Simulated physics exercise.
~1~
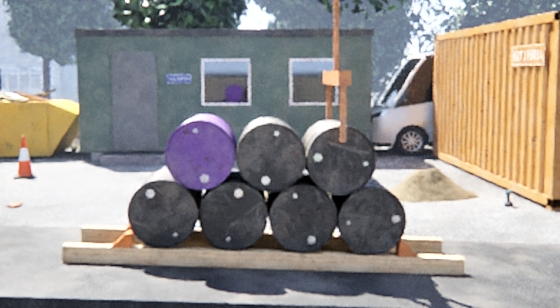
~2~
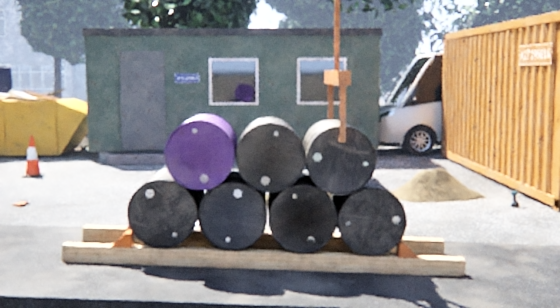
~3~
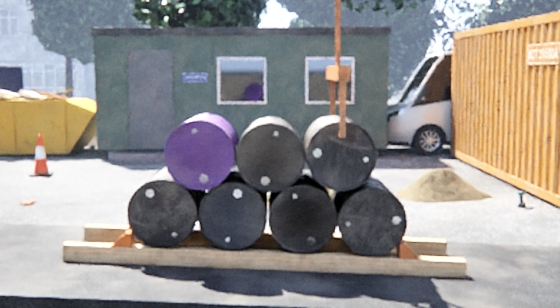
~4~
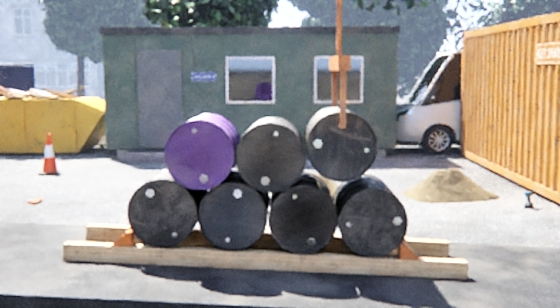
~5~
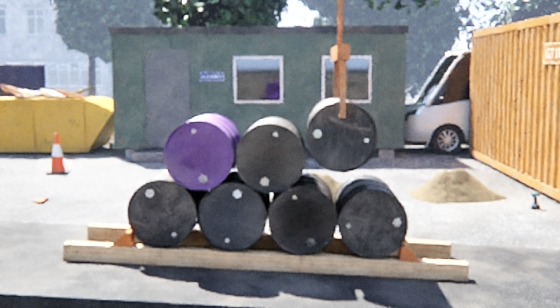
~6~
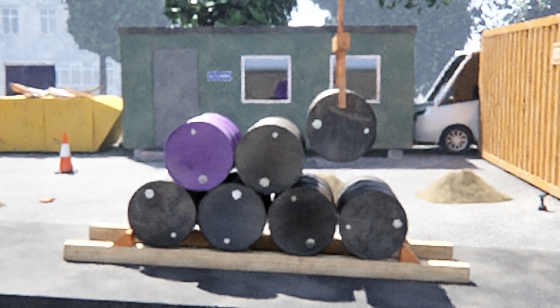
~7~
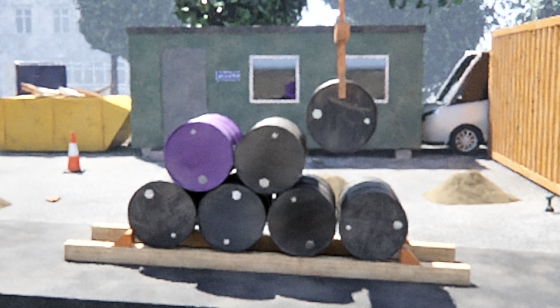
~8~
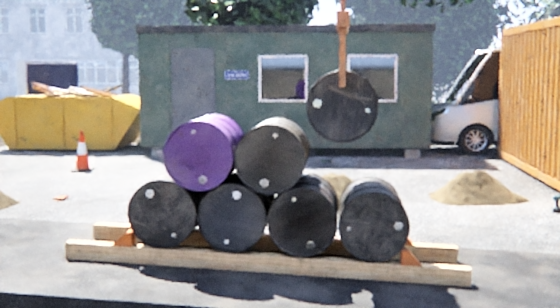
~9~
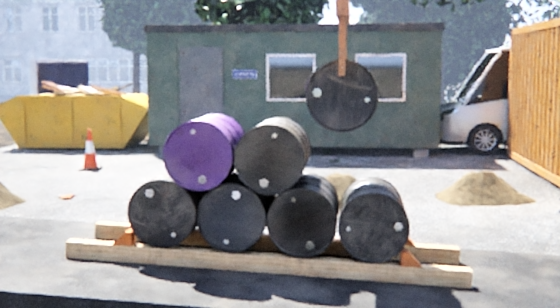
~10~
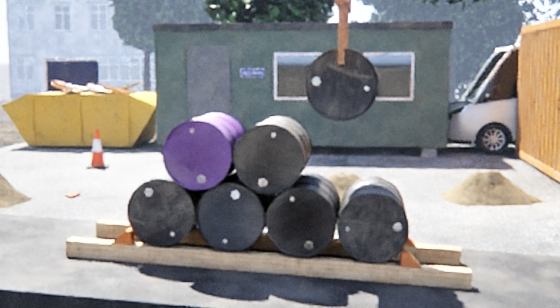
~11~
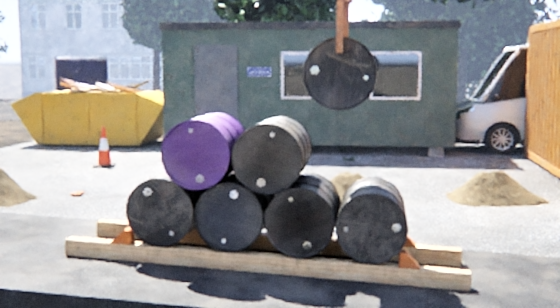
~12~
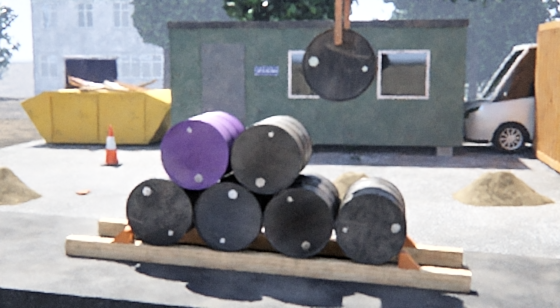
A stack of drums stays still as an orange beam lifts the top right one away.
